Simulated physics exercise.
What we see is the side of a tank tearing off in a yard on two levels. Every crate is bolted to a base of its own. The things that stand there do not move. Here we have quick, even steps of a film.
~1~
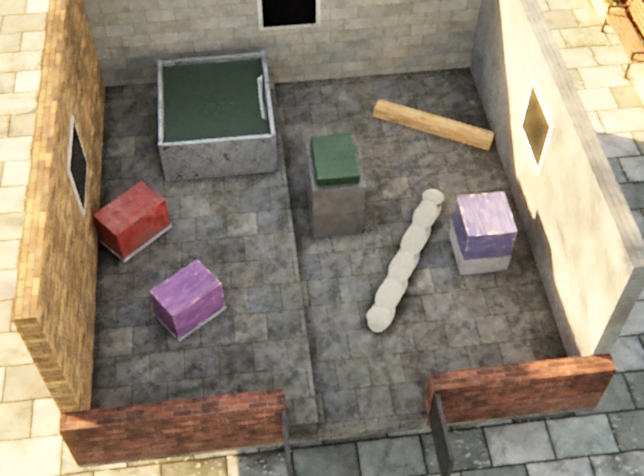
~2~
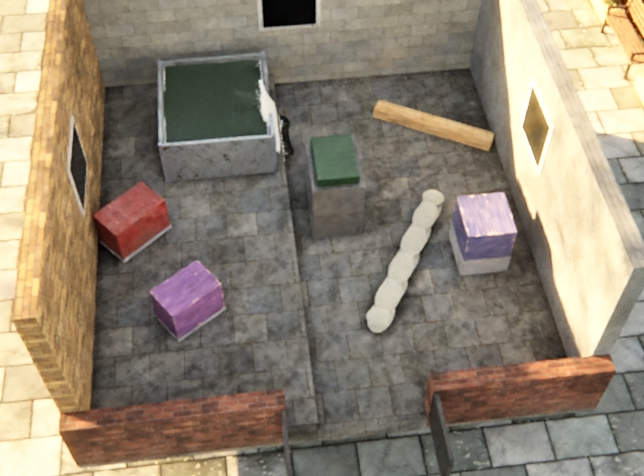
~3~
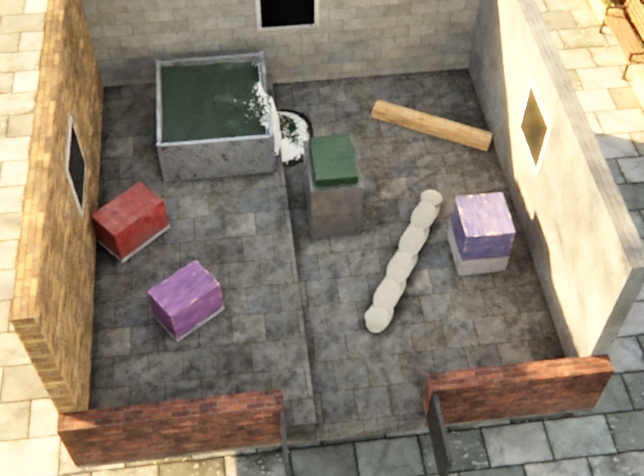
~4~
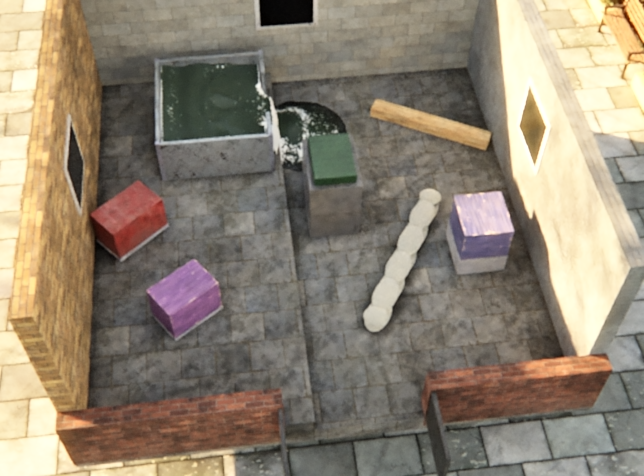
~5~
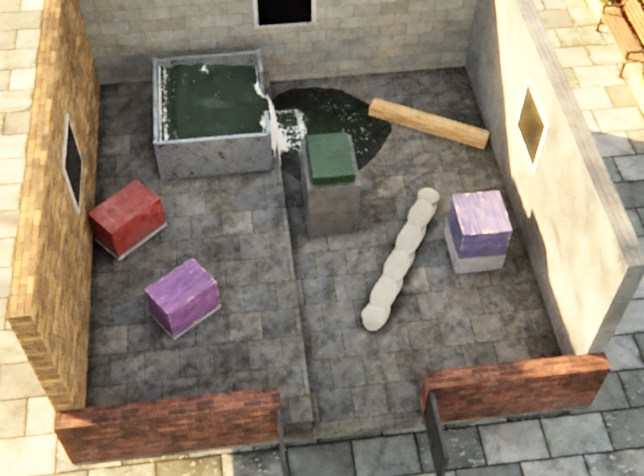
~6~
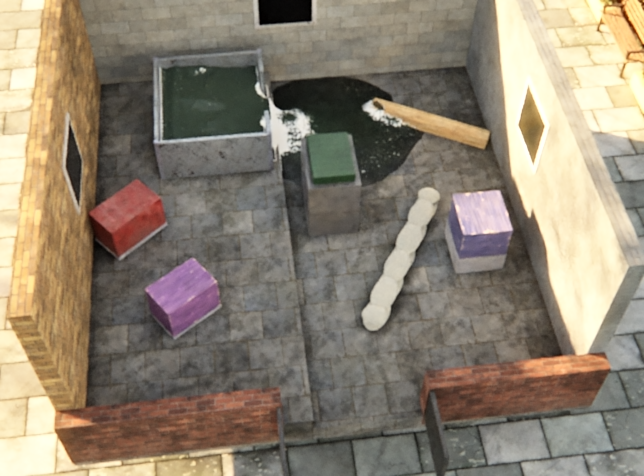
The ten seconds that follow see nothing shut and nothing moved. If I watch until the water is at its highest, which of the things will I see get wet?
You would see this: The red crate keeps dry; the blue crate keeps dry; the purple crate keeps dry.
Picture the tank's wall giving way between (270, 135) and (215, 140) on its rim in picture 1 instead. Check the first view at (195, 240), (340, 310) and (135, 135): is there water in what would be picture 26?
Okay, the first is waterlogged, the next is waterlogged, and the last is left untouched.
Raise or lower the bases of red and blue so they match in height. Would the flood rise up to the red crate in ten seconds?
Red: Untouched.
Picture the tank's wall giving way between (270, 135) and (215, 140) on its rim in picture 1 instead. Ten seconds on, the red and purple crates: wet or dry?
Red crate is reached; purple crate is reached.
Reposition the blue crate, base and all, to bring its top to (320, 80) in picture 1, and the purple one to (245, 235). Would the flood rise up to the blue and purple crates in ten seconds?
So the blue crate gets reached and the purple crate stays high and dry.
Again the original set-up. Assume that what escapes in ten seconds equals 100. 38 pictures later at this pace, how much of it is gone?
Result, approximate: 20 per cent.
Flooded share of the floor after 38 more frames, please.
Near 55 in a hundred.
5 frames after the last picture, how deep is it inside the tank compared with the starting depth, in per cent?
It works out to roughly 62 percent.
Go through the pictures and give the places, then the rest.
The first picture shows still water in the open tank at (215, 101).
In the second picture, the front is at (279, 149), out from the gap at (268, 118).
In the third picture, water pours out at (266, 119) and has run to a hidden place.
In the fourth picture, the front is at a hidden place, out from the gap at (265, 119).
In the fifth picture, the front is at (385, 129), out from the gap at (263, 117).
In the sixth picture, the front is at (416, 134), out from the gap at (264, 116).
A moment on, water covers 25 % of the floor; the red crate not reached, the blue crate not reached, the purple crate not reached.
Next, water covers 30 % of the floor; the red crate not reached, the blue crate water round its plinth, the purple crate not reached.
Then, water covers 40 % of the floor; the red crate not reached, the blue crate water round its plinth, the purple crate not reached.
Later, water covers 55 % of the floor; the red crate not reached, the blue crate water round its plinth, the purple crate not reached.
In the end, water covers 55 % of the floor; the red crate stayed above the water, the blue crate stayed above the water, the purple crate stayed above the water.
